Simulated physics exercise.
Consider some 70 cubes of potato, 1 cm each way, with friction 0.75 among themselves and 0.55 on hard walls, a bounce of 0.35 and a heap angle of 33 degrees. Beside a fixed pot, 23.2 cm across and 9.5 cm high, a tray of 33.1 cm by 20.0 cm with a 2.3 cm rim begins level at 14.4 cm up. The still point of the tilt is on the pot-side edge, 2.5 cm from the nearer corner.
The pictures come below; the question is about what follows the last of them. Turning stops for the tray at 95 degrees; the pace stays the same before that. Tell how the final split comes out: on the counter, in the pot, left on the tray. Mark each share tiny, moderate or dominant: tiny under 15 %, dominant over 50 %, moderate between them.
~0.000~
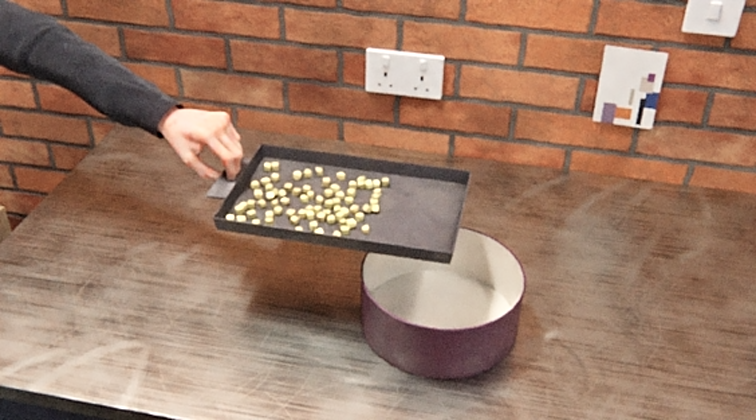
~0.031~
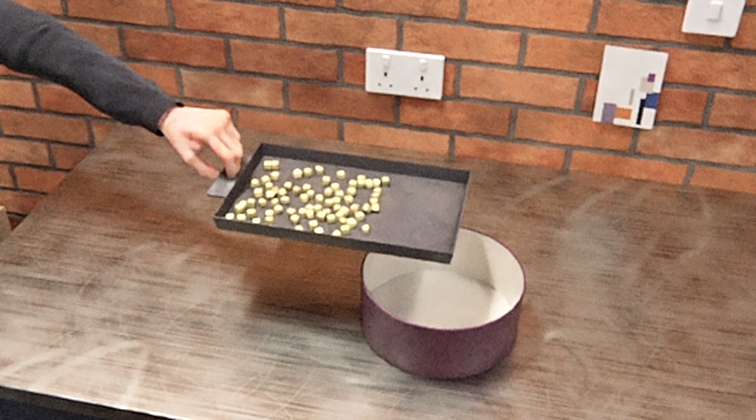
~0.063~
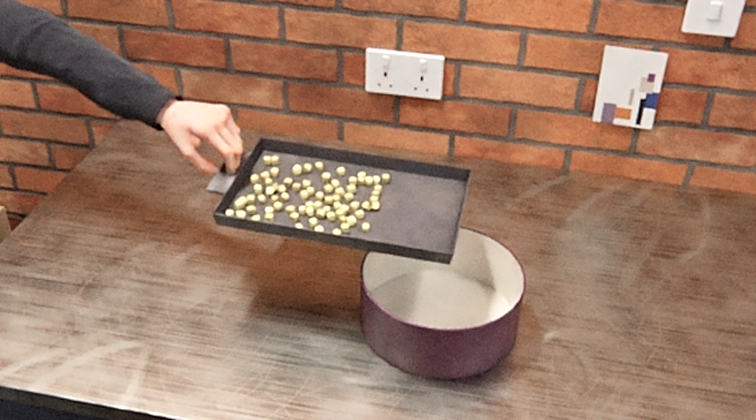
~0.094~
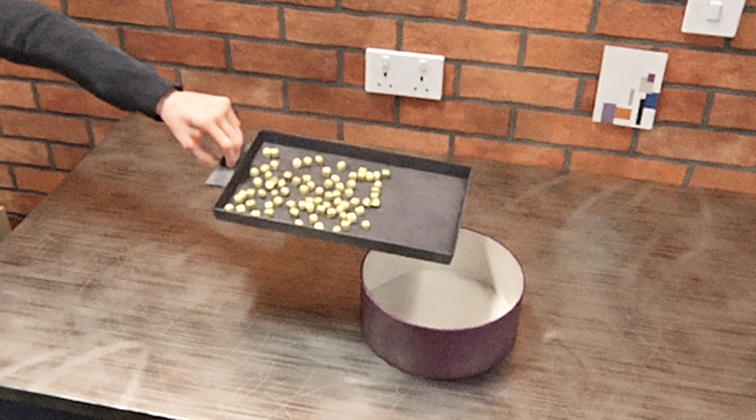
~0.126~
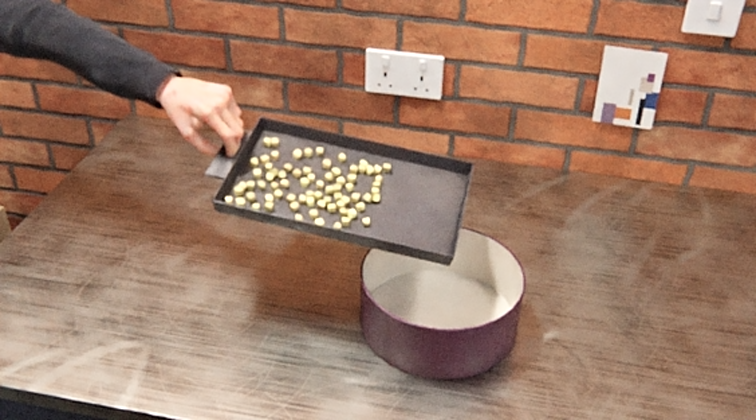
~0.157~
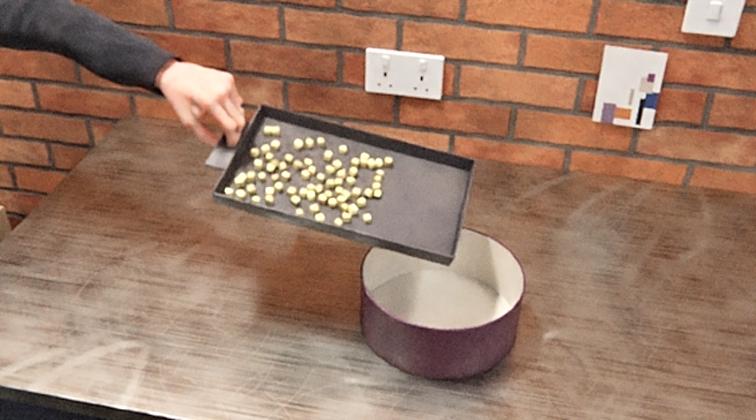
Counter: Moderate, pot: Dominant, left on the tray: Tiny.
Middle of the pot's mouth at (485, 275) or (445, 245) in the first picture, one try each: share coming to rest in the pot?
The shares would be near 70 and 0 per cent respectively.
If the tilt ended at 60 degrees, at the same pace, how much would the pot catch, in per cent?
Estimate: Roughly 60 percent.
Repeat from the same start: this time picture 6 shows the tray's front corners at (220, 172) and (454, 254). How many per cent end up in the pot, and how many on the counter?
You'd end with pot at 70 and counter at 30.
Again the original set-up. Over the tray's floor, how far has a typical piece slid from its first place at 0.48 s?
3 cm.
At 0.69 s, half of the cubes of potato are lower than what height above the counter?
Height: Around 18 cm.
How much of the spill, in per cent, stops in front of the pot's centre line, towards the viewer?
I'd put it at around 100 per cent.
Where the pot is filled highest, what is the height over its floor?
It gets to about 1.5 cm.
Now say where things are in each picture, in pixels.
The first picture shows tray tilt 0 degrees, front corners at (216, 216) and (451, 251); middle of the pieces at (320, 200); pot at (443, 273).
The second picture shows tray tilt 1 degrees, front corners at (216, 215) and (451, 251); middle of the pieces at (320, 199).
The third picture shows tray tilt 2 degrees, front corners at (216, 212) and (451, 252); middle of the pieces at (320, 196).
The fourth picture shows tray tilt 5 degrees, front corners at (216, 207) and (451, 253), lowest corner right front; middle of the pieces at (320, 192).
The fifth picture shows tray tilt 8 degrees, front corners at (216, 199) and (452, 254), lowest corner right front; middle of the pieces at (320, 185).
The sixth picture shows tray tilt 12 degrees, front corners at (216, 192) and (452, 255), lowest corner right front; middle of the pieces at (321, 178); pot at (443, 273). The tray's pace is about 125 degrees a second.
Then, at 0.48 s, tilt 53 degrees; the tray holds 100 %, the pot 0 %.
After 0.69 s, tilt 80 degrees; the tray holds 80 %, the pot 5 %.
After 1.02 s, tilt 95 degrees; the tray holds 0 %, the pot 75 %.
In the end, at 2.1 s, counter 25 %, pot 75 %, tray 0 %.
